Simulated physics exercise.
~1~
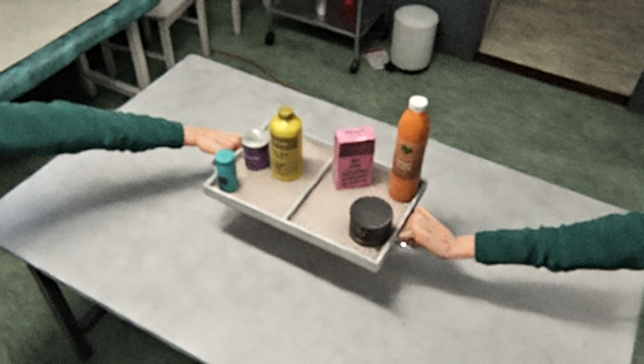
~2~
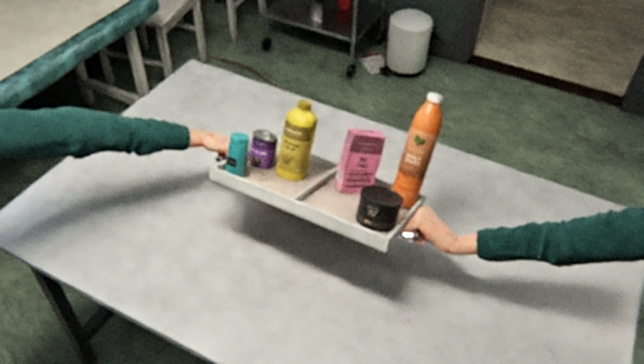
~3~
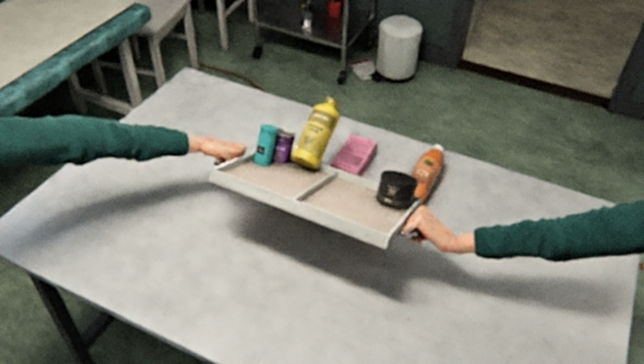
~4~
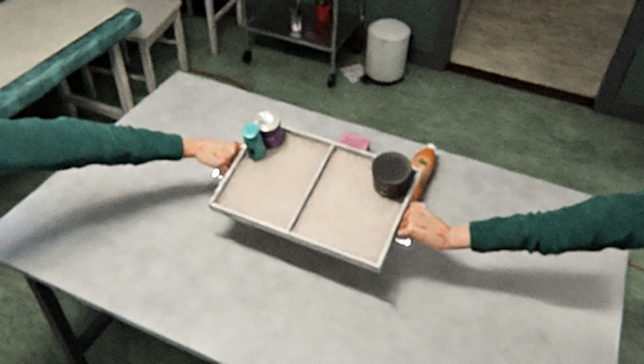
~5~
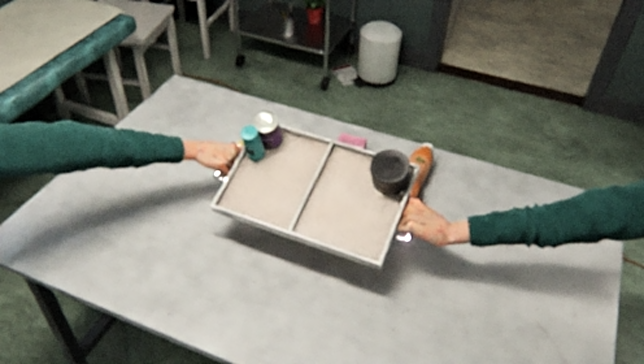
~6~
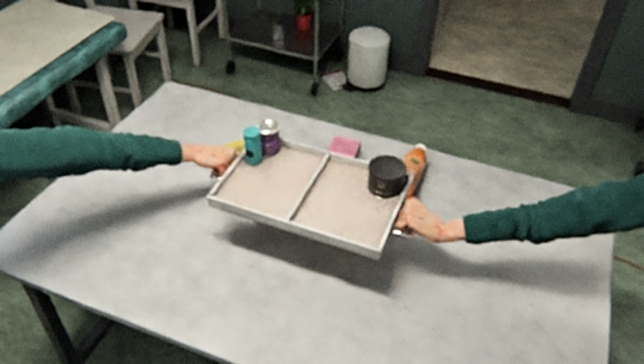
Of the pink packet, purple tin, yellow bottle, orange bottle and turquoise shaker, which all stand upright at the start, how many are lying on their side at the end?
Three of them are lying on their side at the end, namely the pink packet, the yellow bottle and the orange bottle.
